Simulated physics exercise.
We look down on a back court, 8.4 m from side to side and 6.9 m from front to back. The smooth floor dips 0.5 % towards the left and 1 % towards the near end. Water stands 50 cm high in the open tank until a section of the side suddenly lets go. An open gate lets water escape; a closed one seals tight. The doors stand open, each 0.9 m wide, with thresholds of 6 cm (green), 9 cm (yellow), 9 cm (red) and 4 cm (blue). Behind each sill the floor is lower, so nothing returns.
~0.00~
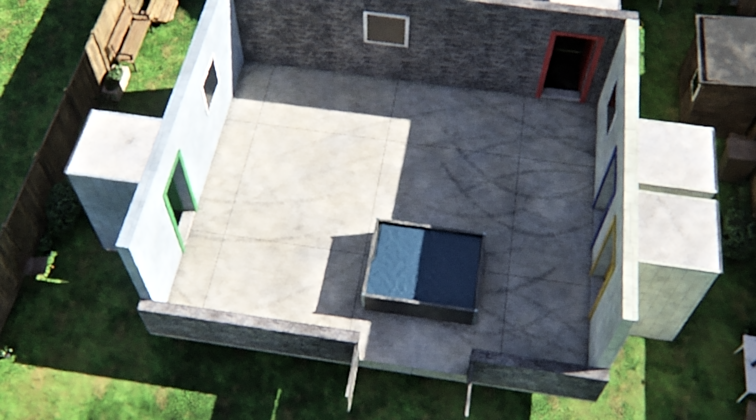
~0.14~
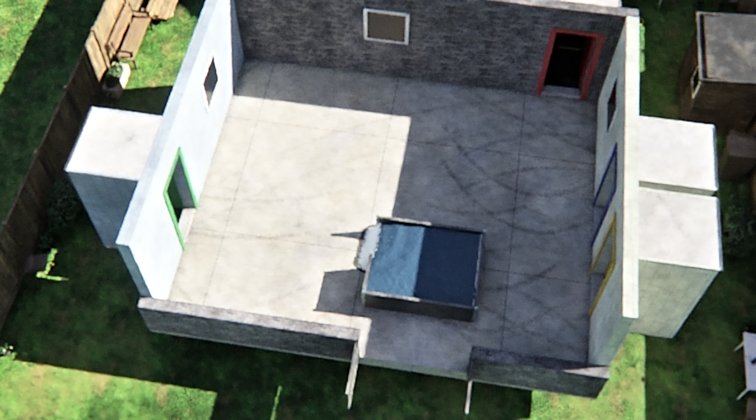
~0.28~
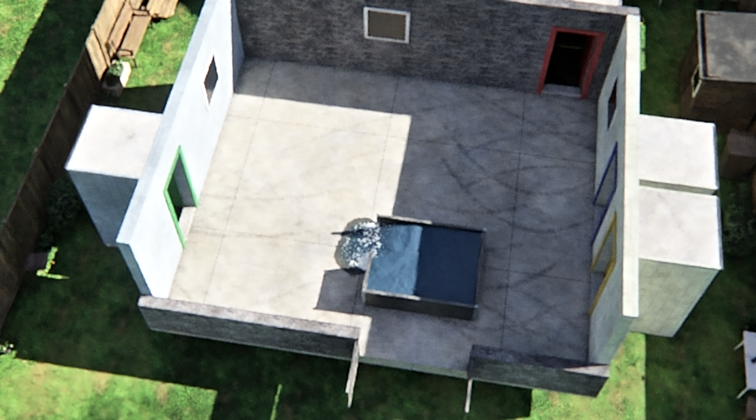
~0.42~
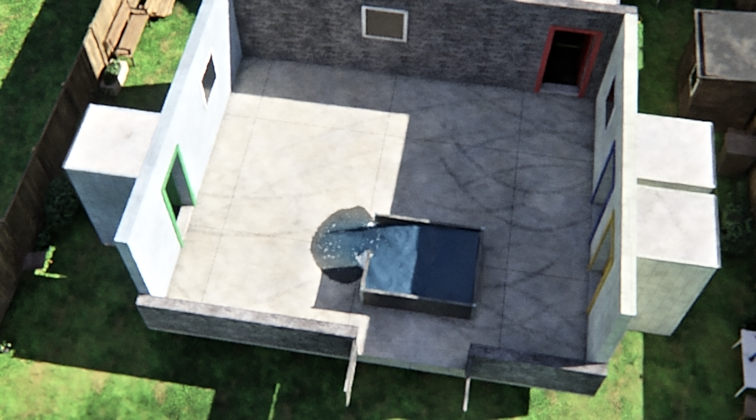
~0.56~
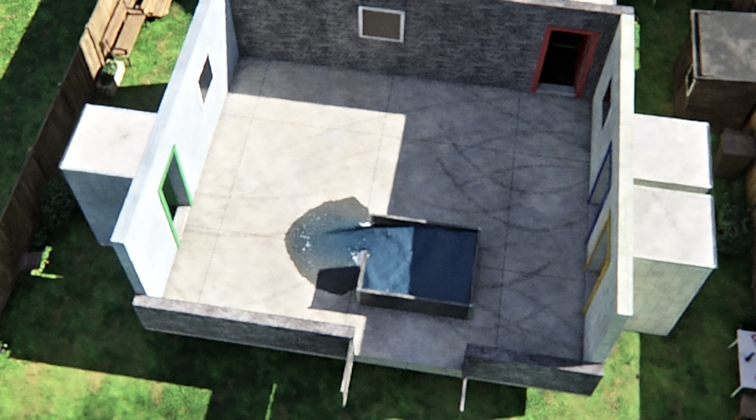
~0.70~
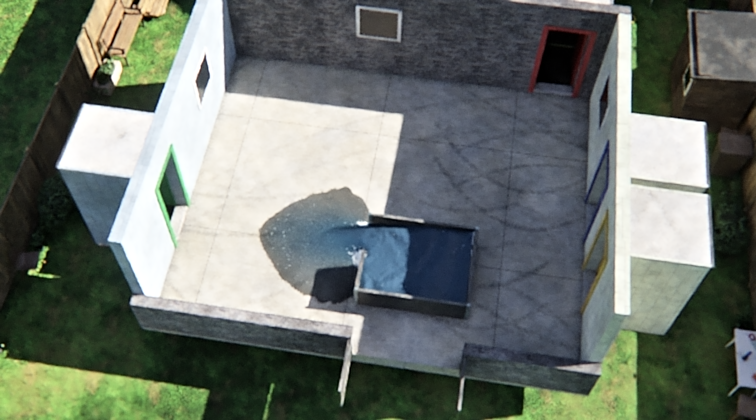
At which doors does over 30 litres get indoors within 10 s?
The water let in: At the green door it goes over the limit; at the yellow door it does not reach the limit; at the red door it keeps below the limit; at the blue door it keeps below the limit.
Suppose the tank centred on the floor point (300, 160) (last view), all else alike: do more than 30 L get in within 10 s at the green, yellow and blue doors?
Against that limit: Green under, yellow under, blue below.
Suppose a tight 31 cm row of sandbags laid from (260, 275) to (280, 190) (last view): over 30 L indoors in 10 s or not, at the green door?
Against that limit: Green not over.
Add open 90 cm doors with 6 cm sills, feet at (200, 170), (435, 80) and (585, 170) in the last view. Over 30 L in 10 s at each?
In that order: Above, not over, under.
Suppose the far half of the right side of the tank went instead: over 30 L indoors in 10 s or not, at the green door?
Against that limit: Green not over.
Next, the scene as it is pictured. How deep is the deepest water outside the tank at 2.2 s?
About 24 cm.
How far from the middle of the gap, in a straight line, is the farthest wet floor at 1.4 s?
Some 4.0 m out.
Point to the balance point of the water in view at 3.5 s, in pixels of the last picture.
At about (325, 240).
After 1.4 s water covers 15 % of the floor and is deepest (29 cm) near (361, 238); green door 3 cm at the sill, 0 L in, yellow door not reached, red door not reached, blue door not reached.
After 2.2 s water covers 30 % of the floor and is deepest (24 cm) near (361, 238); green door 14 cm at the sill, 16 L in, yellow door not reached, red door not reached, blue door not reached.
After 3.5 s water covers 35 % of the floor and is deepest (19 cm) near (165, 281); green door 15 cm at the sill, 75 L in, yellow door not reached, red door not reached, blue door not reached.
After 6.0 s water covers 40 % of the floor and is deepest (12 cm) near (361, 238); green door 11 cm at the sill, 122 L in, yellow door not reached, red door not reached, blue door not reached.
After 10.0 s water covers 60 % of the floor and is deepest (10 cm) near (155, 313); green door 8 cm at the sill, 148 L in, yellow door not reached, red door not reached, blue door not reached.
